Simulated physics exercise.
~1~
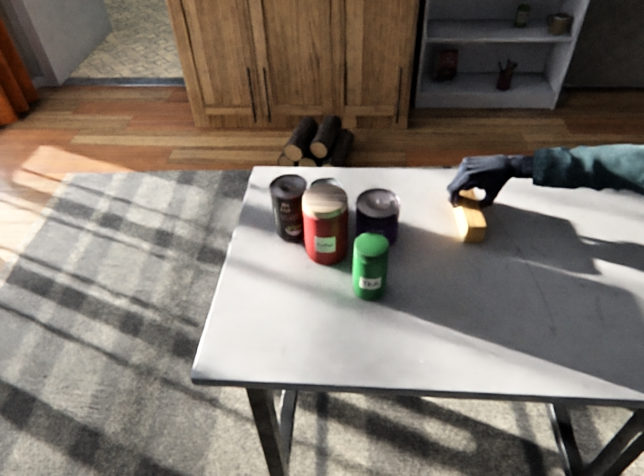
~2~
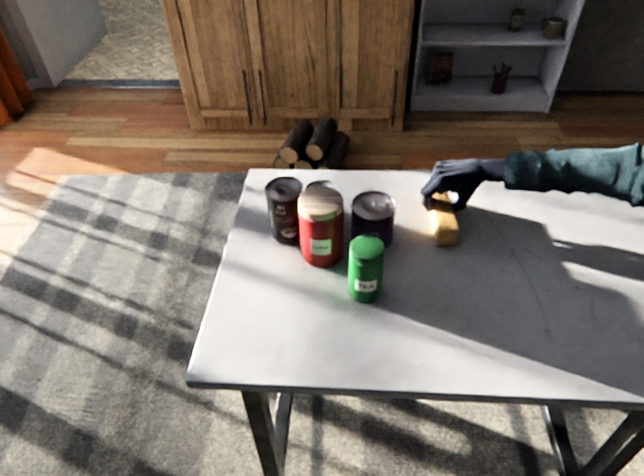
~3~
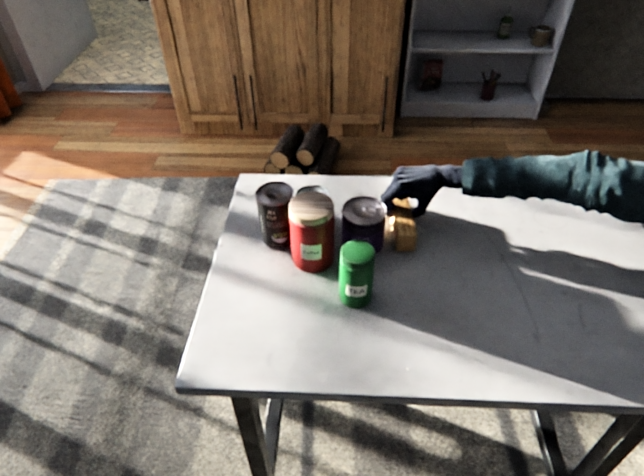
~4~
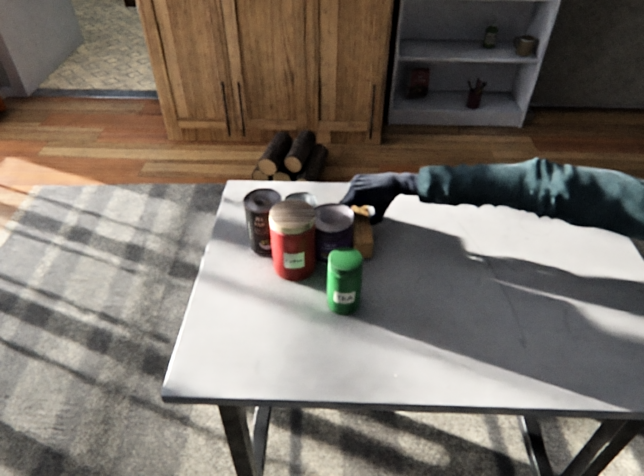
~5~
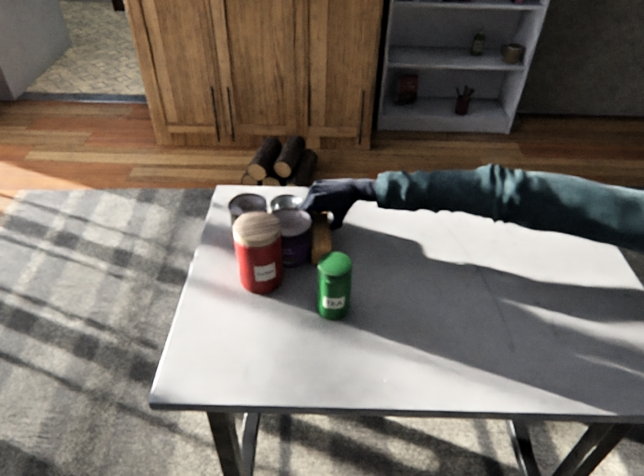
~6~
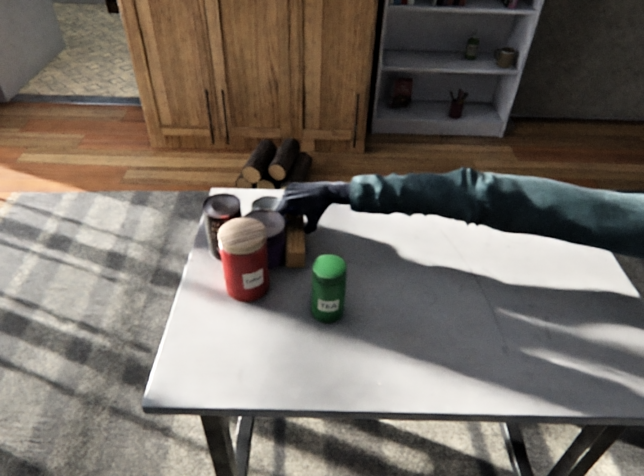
A gloved hand slid a small wooden block leftward across a pale table into a cluster of containers, pushing the purple tin, then the red jar and black tin toward the left edge, all still upright, while the green jar stayed put.
